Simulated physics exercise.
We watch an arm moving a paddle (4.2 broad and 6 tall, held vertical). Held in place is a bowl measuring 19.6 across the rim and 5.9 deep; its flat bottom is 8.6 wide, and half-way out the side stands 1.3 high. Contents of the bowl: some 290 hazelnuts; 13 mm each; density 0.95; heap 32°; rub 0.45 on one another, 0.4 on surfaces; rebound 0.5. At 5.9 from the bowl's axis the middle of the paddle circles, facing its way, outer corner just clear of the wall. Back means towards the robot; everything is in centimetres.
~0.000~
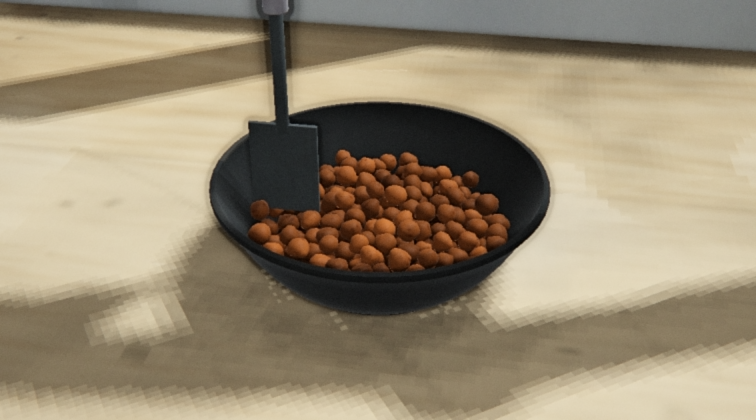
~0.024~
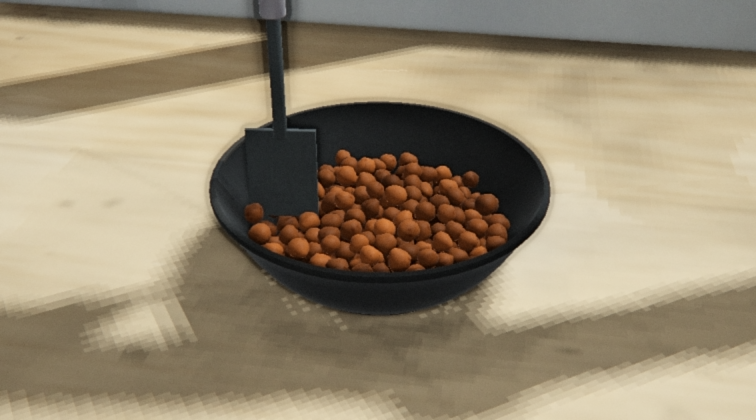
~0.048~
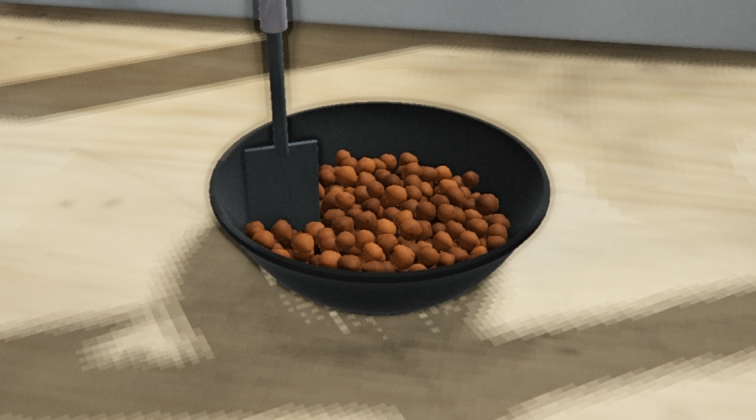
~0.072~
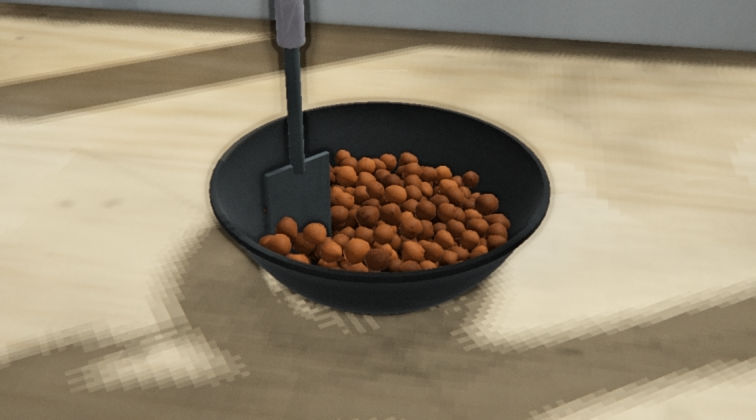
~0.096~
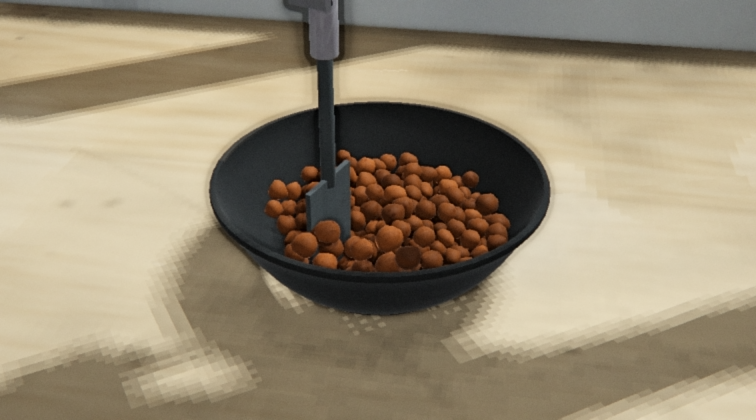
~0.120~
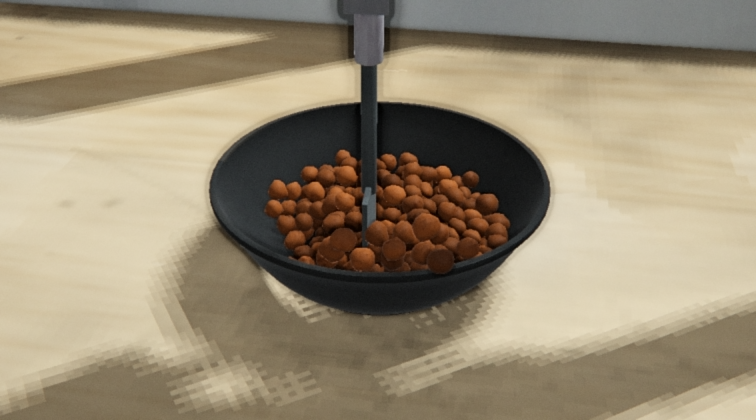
A dark paddle held upright by a robot arm dipped at the left of a black bowl of round brown nuts, then swept rightward through them, turning edge-on and pushing some into a heap.
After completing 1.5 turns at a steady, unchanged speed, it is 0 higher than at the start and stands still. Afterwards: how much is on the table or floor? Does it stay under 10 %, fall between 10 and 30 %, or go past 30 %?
It goes past 30 %.
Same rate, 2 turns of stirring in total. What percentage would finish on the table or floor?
I'd expect around 40 per cent.
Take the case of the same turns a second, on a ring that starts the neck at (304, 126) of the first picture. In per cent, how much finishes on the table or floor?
Close to 45 in a hundred.
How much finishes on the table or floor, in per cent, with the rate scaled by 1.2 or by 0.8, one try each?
It would be some 45 and 30 percent respectively.
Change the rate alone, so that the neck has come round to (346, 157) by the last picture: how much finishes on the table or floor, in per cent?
Some 35 per cent.
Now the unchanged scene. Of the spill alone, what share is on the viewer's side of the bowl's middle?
Around 40 percent of the pieces.
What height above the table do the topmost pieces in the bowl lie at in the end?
4.5 cm, roughly.
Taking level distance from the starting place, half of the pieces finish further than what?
About 8 centimetres.
After 0.30 s, 265° round, highest piece 11 above the table; 243 in the bowl, 14 on the table or floor, 29 in flight or on the tool.
After 0.49 s, 76° round, highest piece 9 above the table; 207 in the bowl, 56 on the table or floor, 23 in flight or on the tool.
After 0.78 s, 180° round, highest piece 5 above the table; 180 in the bowl, 105 on the table or floor, 1 in flight or on the tool.
After 1.48 s, 180° round, highest piece 4 above the table; 180 in the bowl, 106 on the table or floor.
In the end, 180 in the bowl, 106 on the table or floor. That is 37 % on the table or floor.
